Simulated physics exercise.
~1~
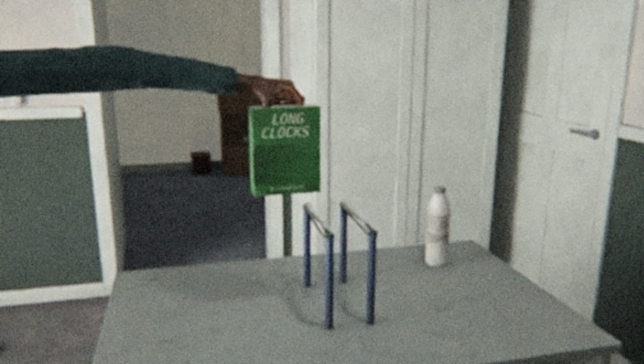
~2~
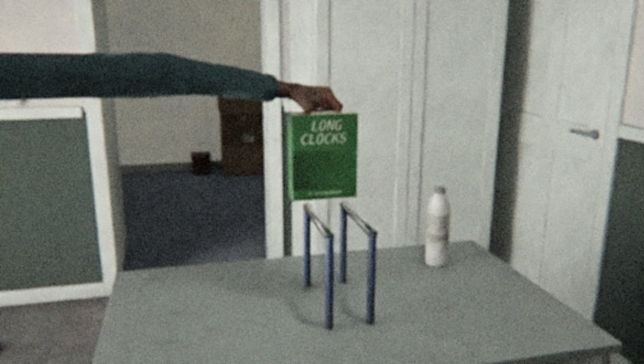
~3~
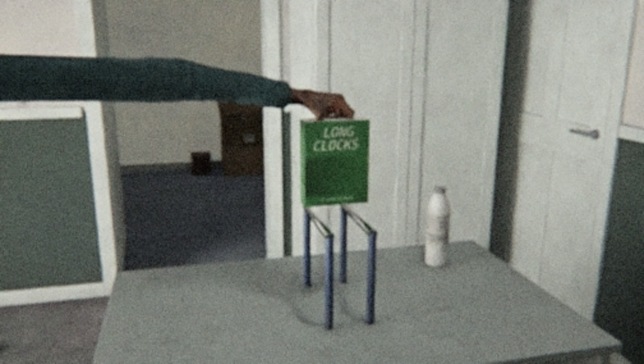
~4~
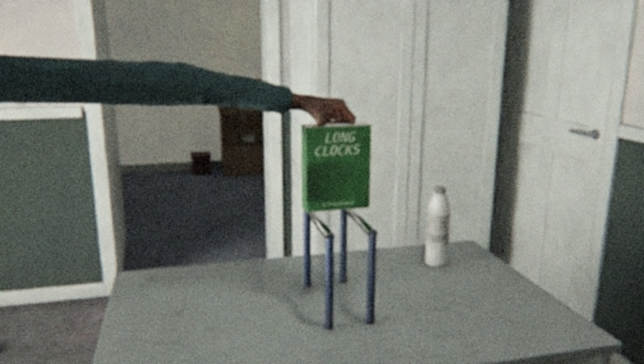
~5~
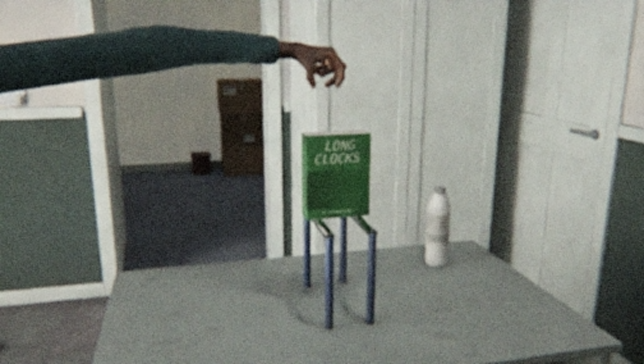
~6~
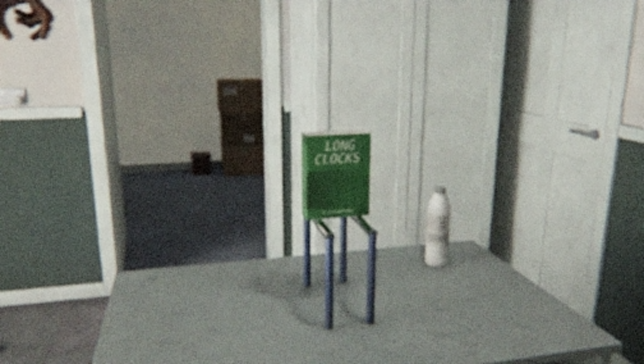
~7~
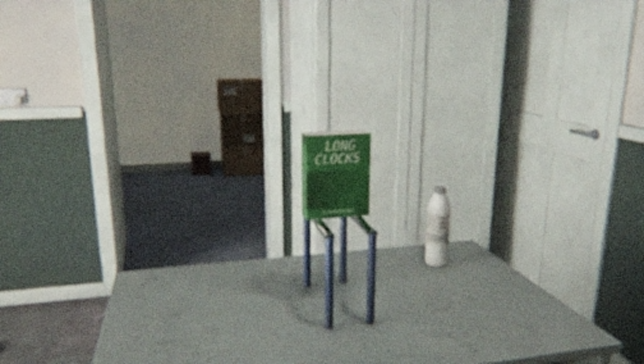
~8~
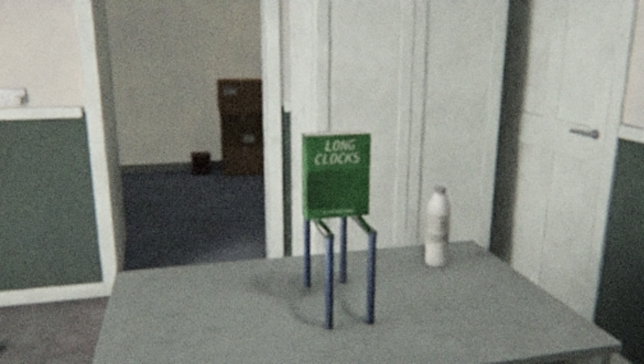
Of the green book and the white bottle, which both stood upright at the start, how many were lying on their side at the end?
None of them were lying down, as the green book was still upright on the rails and the white bottle was still standing on the table.
